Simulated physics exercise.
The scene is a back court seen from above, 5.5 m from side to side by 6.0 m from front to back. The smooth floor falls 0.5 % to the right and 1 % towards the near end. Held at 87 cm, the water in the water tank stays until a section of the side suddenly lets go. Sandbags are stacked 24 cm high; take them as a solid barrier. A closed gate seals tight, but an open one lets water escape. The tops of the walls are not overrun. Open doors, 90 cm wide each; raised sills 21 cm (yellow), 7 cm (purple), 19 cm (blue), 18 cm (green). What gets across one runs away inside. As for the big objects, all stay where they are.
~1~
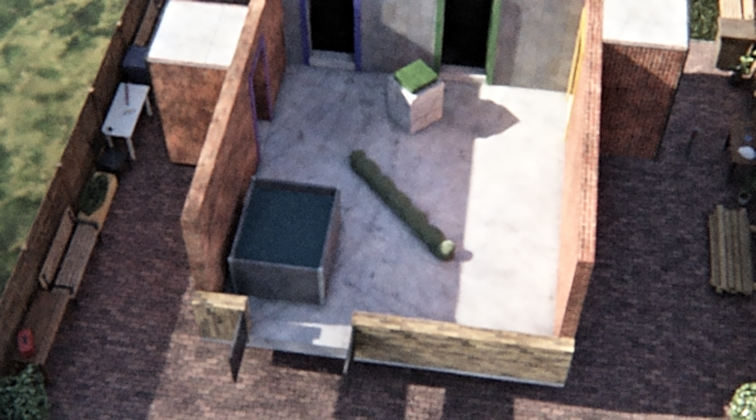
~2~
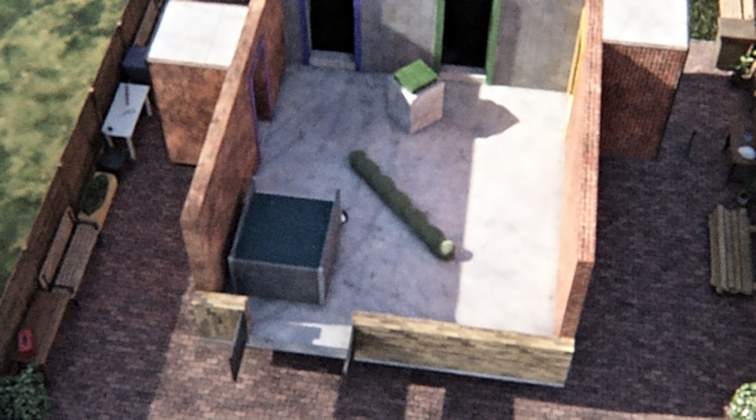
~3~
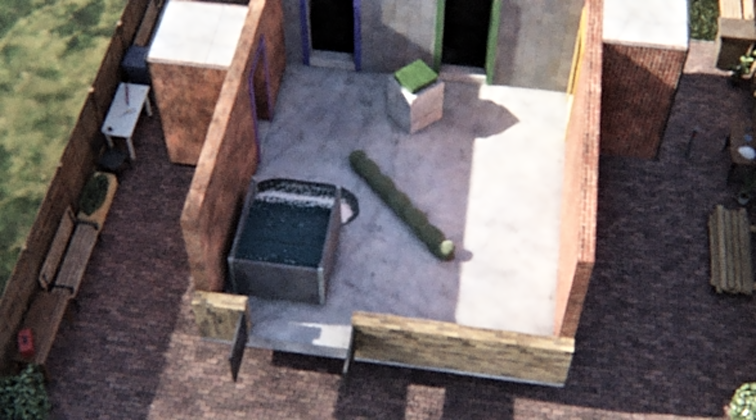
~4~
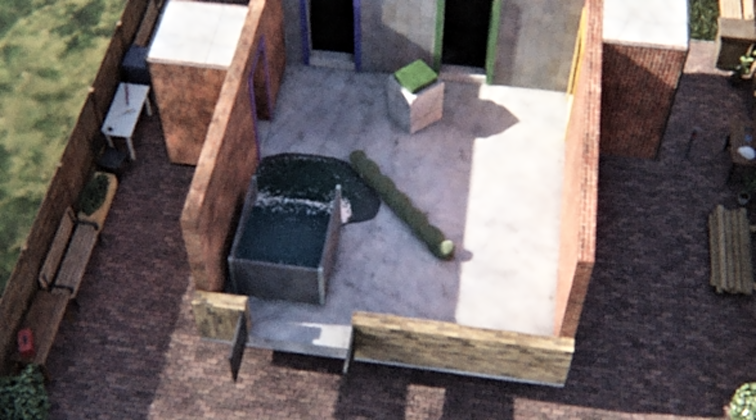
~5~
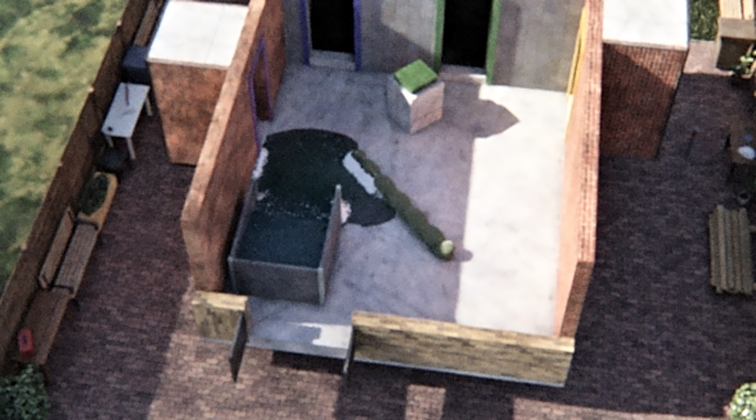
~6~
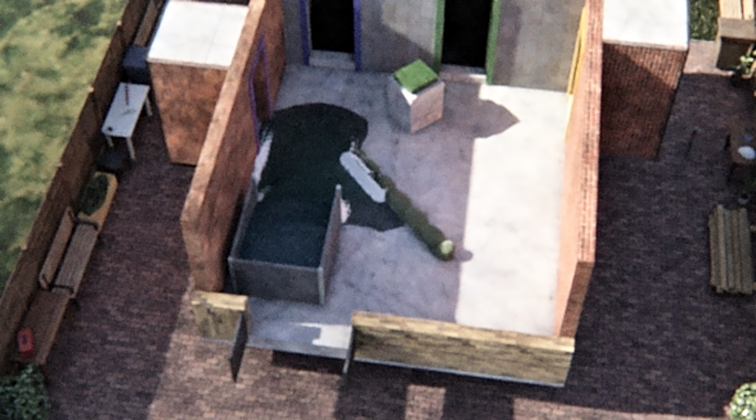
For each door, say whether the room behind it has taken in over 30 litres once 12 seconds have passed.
The yellow door holds the inflow within the limit, the purple door lets the inflow top the limit, the blue door lets the inflow top the limit, the green door holds the inflow within the limit.
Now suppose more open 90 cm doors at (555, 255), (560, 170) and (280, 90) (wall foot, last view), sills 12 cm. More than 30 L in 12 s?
Result in order - not enough, not enough, more than that.
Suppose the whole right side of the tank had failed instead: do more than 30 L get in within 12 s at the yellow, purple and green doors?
So yellow stays lower, purple stays lower, green stays lower.
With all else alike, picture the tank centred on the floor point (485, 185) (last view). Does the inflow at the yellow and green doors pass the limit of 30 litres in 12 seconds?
Well, yellow ends up beyond the mark and green ends up beyond the mark.
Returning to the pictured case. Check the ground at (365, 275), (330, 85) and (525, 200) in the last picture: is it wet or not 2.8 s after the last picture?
Submerged, submerged, untouched.
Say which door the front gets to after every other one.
Last: Yellow.
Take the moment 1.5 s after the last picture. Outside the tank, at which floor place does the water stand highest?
Around (304, 71).
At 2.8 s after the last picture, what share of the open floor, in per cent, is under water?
I'd say around 60 %.
Then, 0.7 s after the last picture water covers 30 % of the floor and is deepest (48 cm) near (295, 70); yellow door not reached, purple door 15 cm at the sill, 11 L in, blue door 38 cm at the sill, 27 L in, green door not reached.
Then, 1.5 s after the last picture water covers 40 % of the floor and is deepest (44 cm) near (304, 71); yellow door not reached, purple door 13 cm at the sill, 34 L in, blue door 40 cm at the sill, 141 L in, green door 5 cm at the sill, 0 L in.
Then, 2.8 s after the last picture water covers 60 % of the floor and is deepest (26 cm) near (414, 83); yellow door 16 cm at the sill, 0 L in, purple door 12 cm at the sill, 48 L in, blue door 22 cm at the sill, 225 L in, green door 11 cm at the sill, 0 L in.
Then, 6.3 s after the last picture water covers 85 % of the floor and is deepest (22 cm) near (547, 361); yellow door 7 cm at the sill, 0 L in, purple door 9 cm at the sill, 80 L in, blue door 7 cm at the sill, 230 L in, green door 3 cm at the sill, 0 L in.
Then, 11.3 s after the last picture water covers 90 % of the floor and is deepest (12 cm) near (369, 338); yellow door 3 cm at the sill, 0 L in, purple door 2 cm at the sill, 82 L in, blue door 1 cm at the sill, 230 L in, green door 1 cm at the sill, 0 L in.
